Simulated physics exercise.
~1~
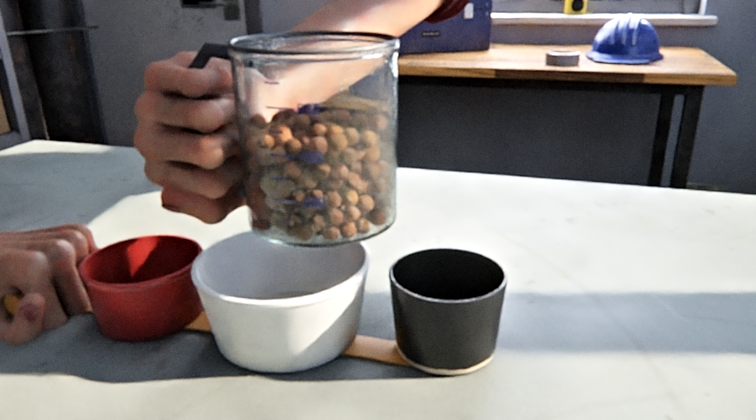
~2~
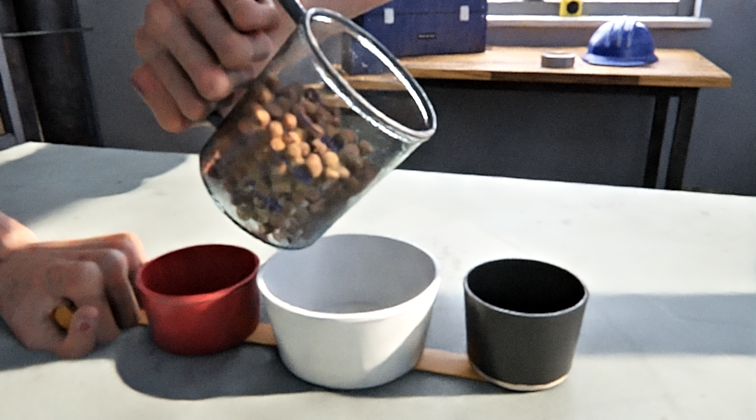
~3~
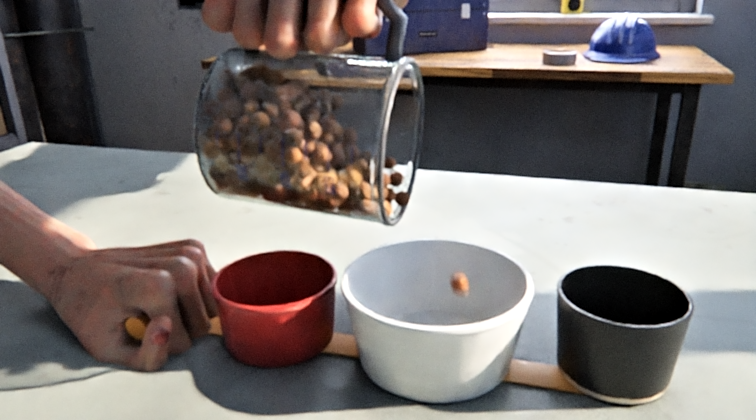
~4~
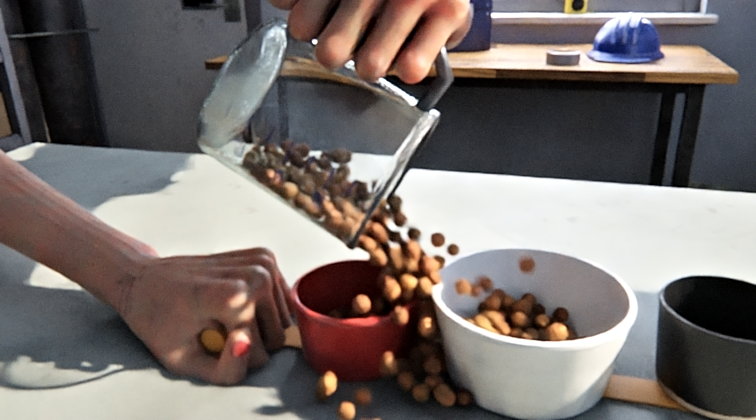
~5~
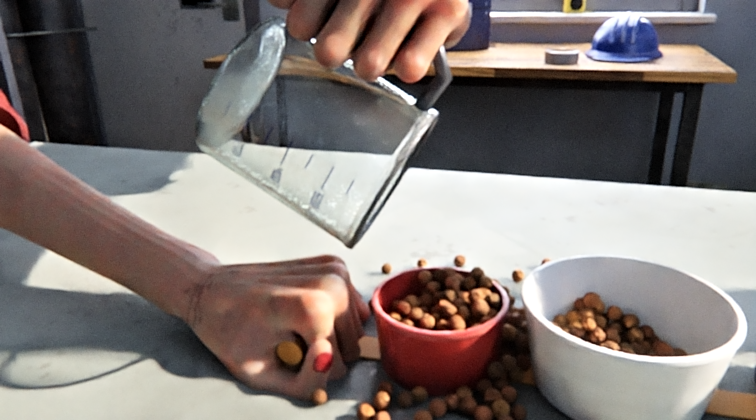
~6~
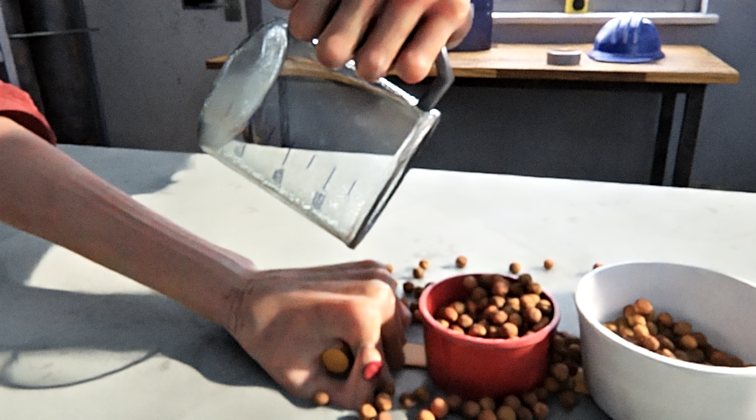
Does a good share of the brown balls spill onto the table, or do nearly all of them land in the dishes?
A good share of them spills onto the table around the dishes. The rest land in the red and white dishes, each of which also gets a good share.
